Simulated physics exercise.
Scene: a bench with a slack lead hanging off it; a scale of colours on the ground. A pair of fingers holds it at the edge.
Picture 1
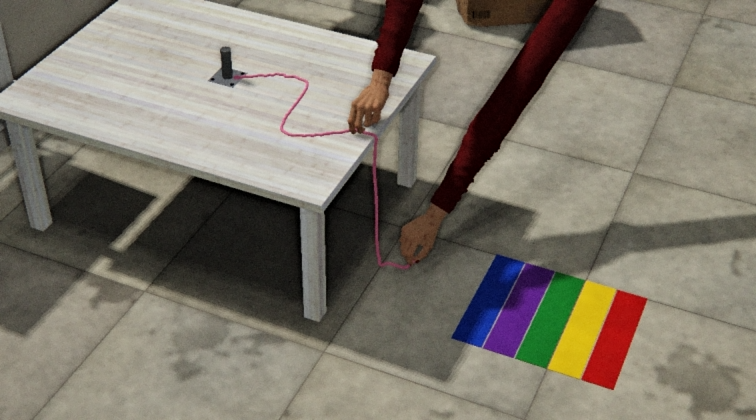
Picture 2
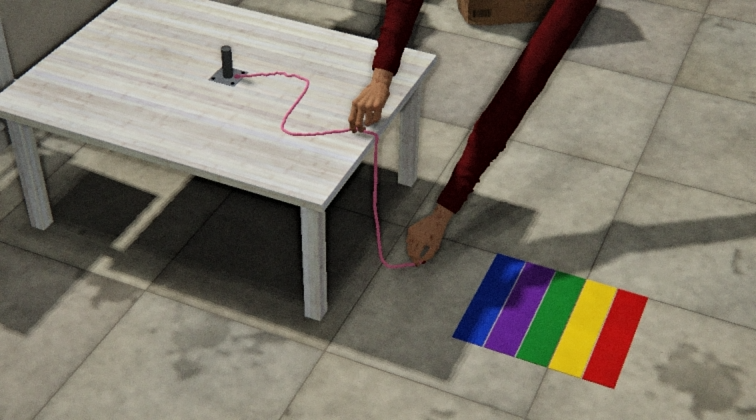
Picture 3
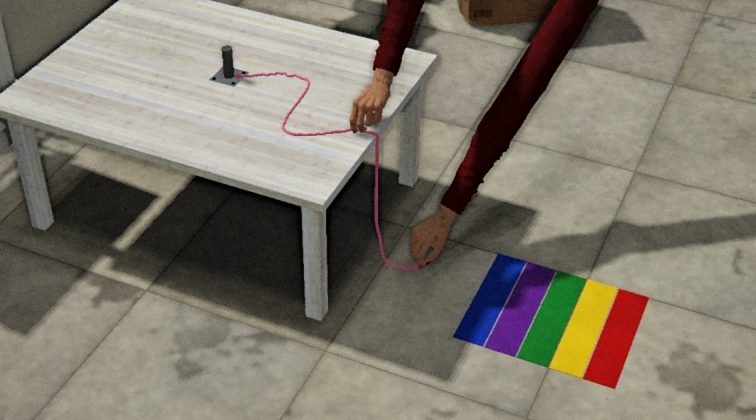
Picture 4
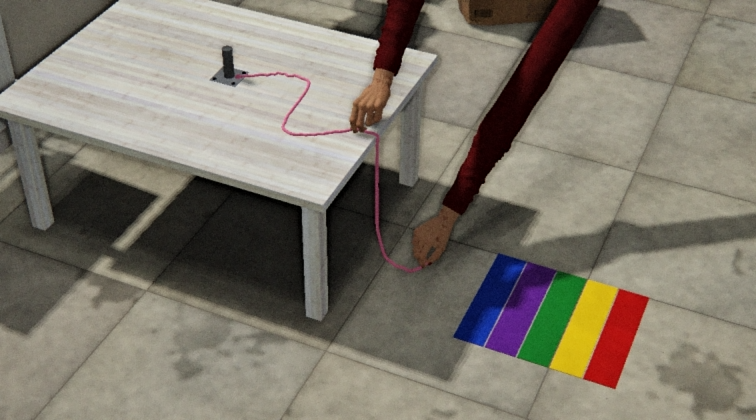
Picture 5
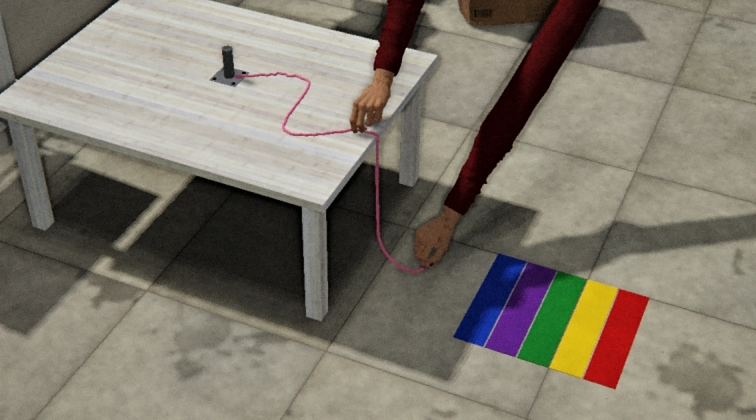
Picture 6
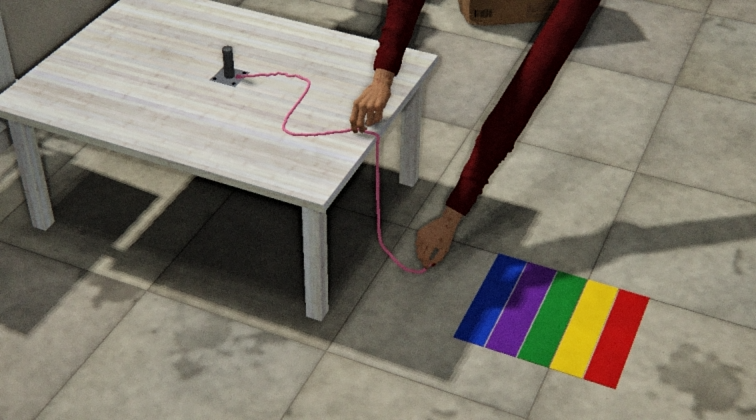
The clip opens on a pink cord running from a small dark post across a pale table and over its edge, where one hand pins it. Another hand holds the hanging end near the ground, left of a multicoloured striped patch, and shifts it very slightly right while everything else stays still.
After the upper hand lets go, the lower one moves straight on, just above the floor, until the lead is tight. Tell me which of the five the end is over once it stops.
It is over the red strip.
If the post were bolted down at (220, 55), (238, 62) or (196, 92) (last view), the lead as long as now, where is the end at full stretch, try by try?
Pixels, try by try: About (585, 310), (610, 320), (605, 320).
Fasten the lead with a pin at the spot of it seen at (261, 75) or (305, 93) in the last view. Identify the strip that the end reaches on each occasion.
Try 1: Red; try 2: Yellow.
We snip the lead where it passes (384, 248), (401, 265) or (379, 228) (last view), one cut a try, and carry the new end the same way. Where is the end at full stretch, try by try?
First try near (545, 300), second near (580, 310), third near (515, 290).
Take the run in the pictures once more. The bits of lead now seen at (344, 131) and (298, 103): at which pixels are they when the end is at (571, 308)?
Well, the first one sits at (404, 183), and the second one sits at (342, 113).
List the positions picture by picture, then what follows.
The first picture shows end (413, 261); blue (475, 327); purple (506, 337); green (538, 347); yellow (571, 357); red (604, 367).
The second picture shows end (420, 262); lead through (270, 74) (303, 94) (288, 133) (363, 131) (375, 186) (379, 246).
The third picture shows end (424, 263).
The fourth picture shows end (426, 264); lead through (271, 74) (304, 95) (289, 133) (364, 131) (377, 186) (381, 245).
The fifth picture shows end (428, 264).
The sixth picture shows end (429, 265); lead through (271, 74) (304, 95) (290, 133) (365, 131) (378, 186) (382, 245).
Early on, end near (571, 308); over green.
Midway, end near (603, 317); over yellow.
At the end of the slack, end near (622, 323); over red. The end stops over the red strip.
